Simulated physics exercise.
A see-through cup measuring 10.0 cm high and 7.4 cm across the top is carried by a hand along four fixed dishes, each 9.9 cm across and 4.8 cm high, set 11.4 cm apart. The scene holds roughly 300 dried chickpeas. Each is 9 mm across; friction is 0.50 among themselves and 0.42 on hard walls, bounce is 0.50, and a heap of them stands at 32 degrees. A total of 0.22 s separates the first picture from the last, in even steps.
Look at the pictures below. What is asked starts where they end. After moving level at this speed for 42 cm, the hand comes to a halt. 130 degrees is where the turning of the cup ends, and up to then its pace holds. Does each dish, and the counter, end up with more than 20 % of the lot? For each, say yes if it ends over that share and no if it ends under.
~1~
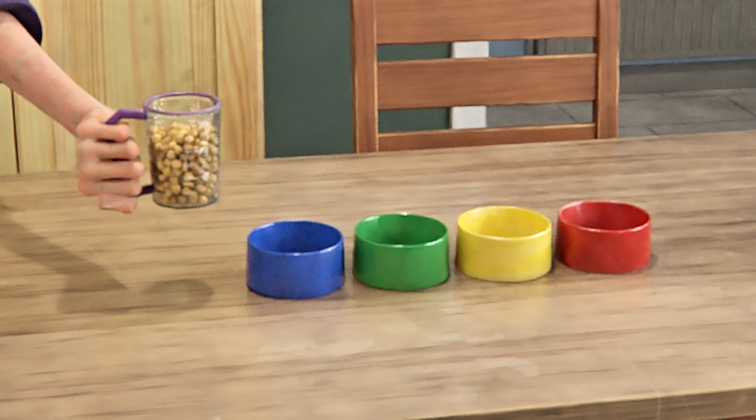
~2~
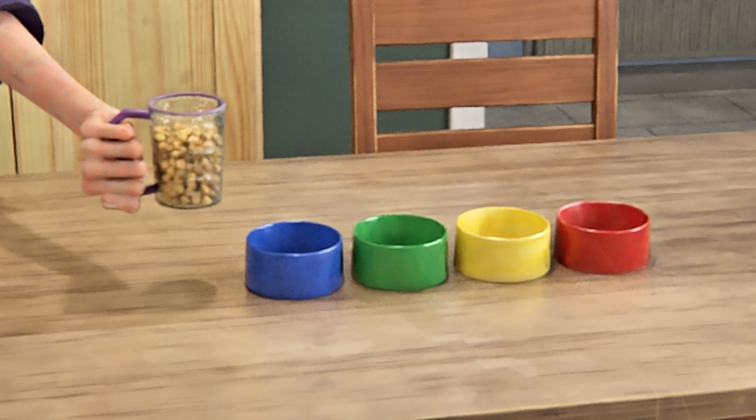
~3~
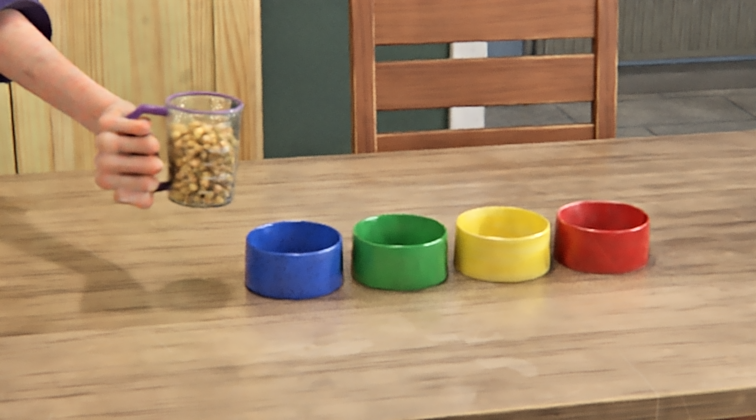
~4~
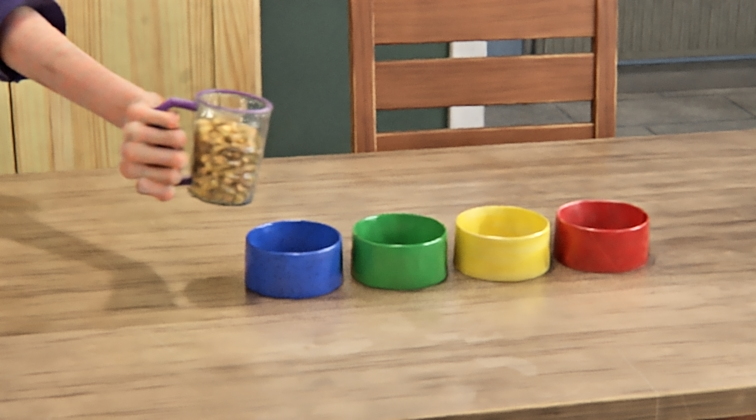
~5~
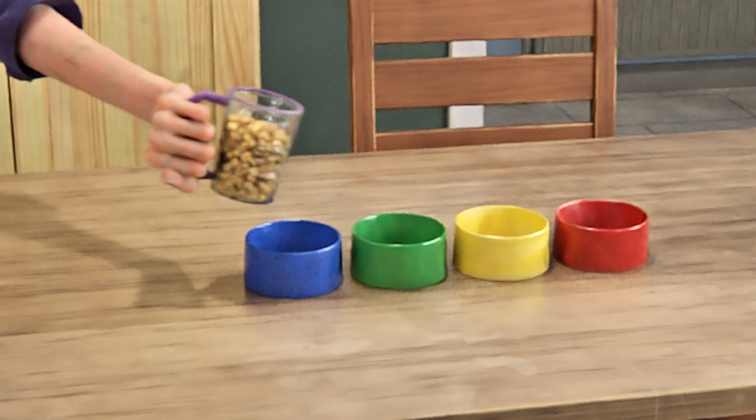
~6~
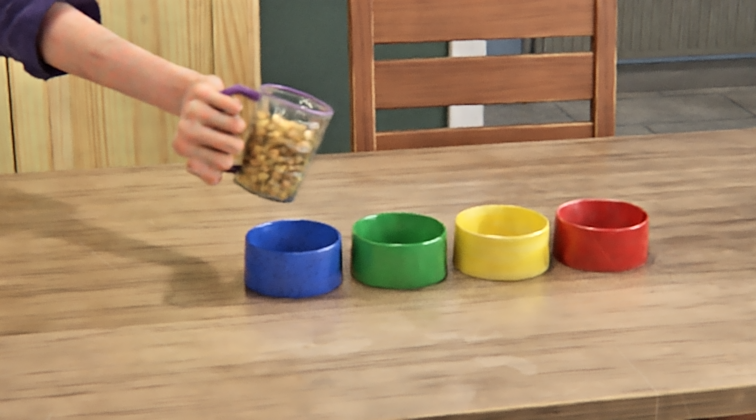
Red dish - yes, blue dish - no, green dish - no, yellow dish - no, counter - yes.
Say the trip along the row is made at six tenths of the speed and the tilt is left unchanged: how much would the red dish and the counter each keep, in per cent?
Shares: Red 80, counter 10.
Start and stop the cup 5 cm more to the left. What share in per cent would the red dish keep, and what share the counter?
In that case, red: 90; counter: 10.
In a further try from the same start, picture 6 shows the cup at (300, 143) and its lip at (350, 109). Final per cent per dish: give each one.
You'd end up with red at 80, blue at 0, green at 0 and yellow at 0.
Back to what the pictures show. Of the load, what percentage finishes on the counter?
Estimate: Close to 30 %.
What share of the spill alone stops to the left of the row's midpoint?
I'd say near 0 percent.
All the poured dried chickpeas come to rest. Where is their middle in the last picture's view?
After settling, the middle sits near (619, 240).
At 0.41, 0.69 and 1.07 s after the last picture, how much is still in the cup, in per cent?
Series: 100 / 60 / 0 per cent.
Then, 0.41 s after the last picture, tilt 73 degrees; cup holds 100 %.
Then, 0.69 s after the last picture, tilt 108 degrees; cup holds 60 %, red 10 %.
Then, 1.07 s after the last picture, tilt 130 degrees; cup holds 0 %, red 70 %.
In the end, red 70 %, blue 0 %, green 0 %, yellow 0 %, counter 30 %.
